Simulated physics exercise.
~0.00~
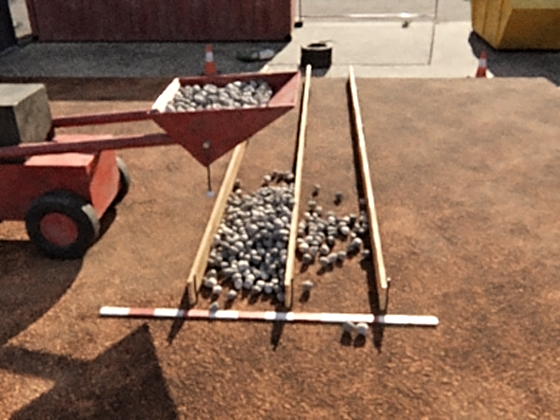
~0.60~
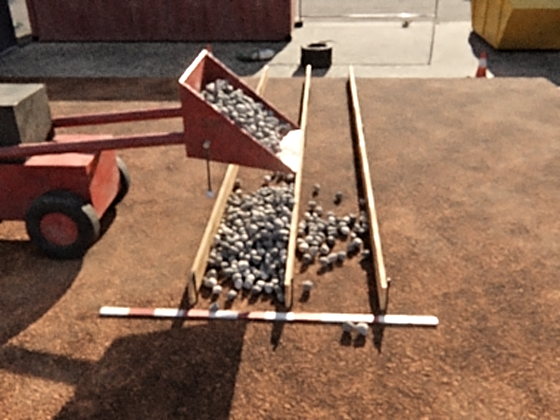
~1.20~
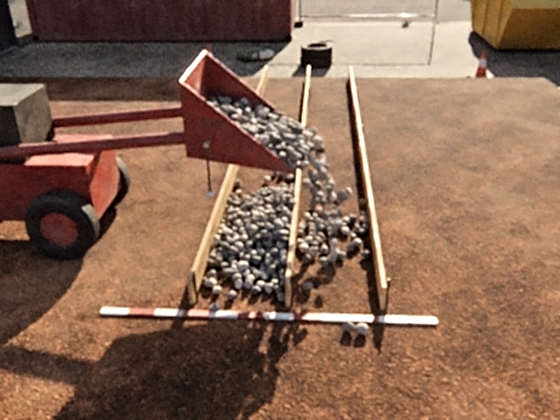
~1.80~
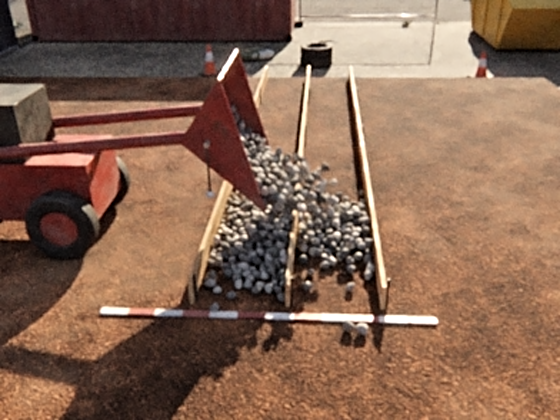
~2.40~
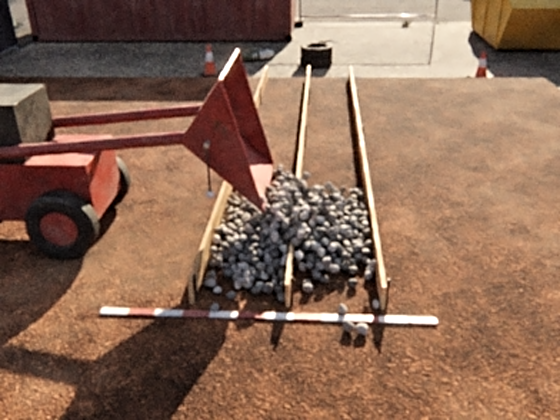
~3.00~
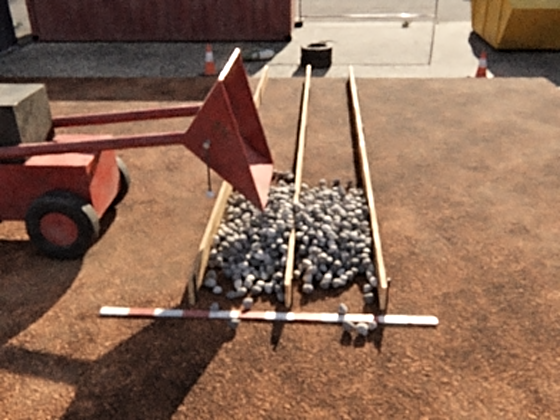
A red loader tips its bucket, spilling round stones across both bays between wooden planks.
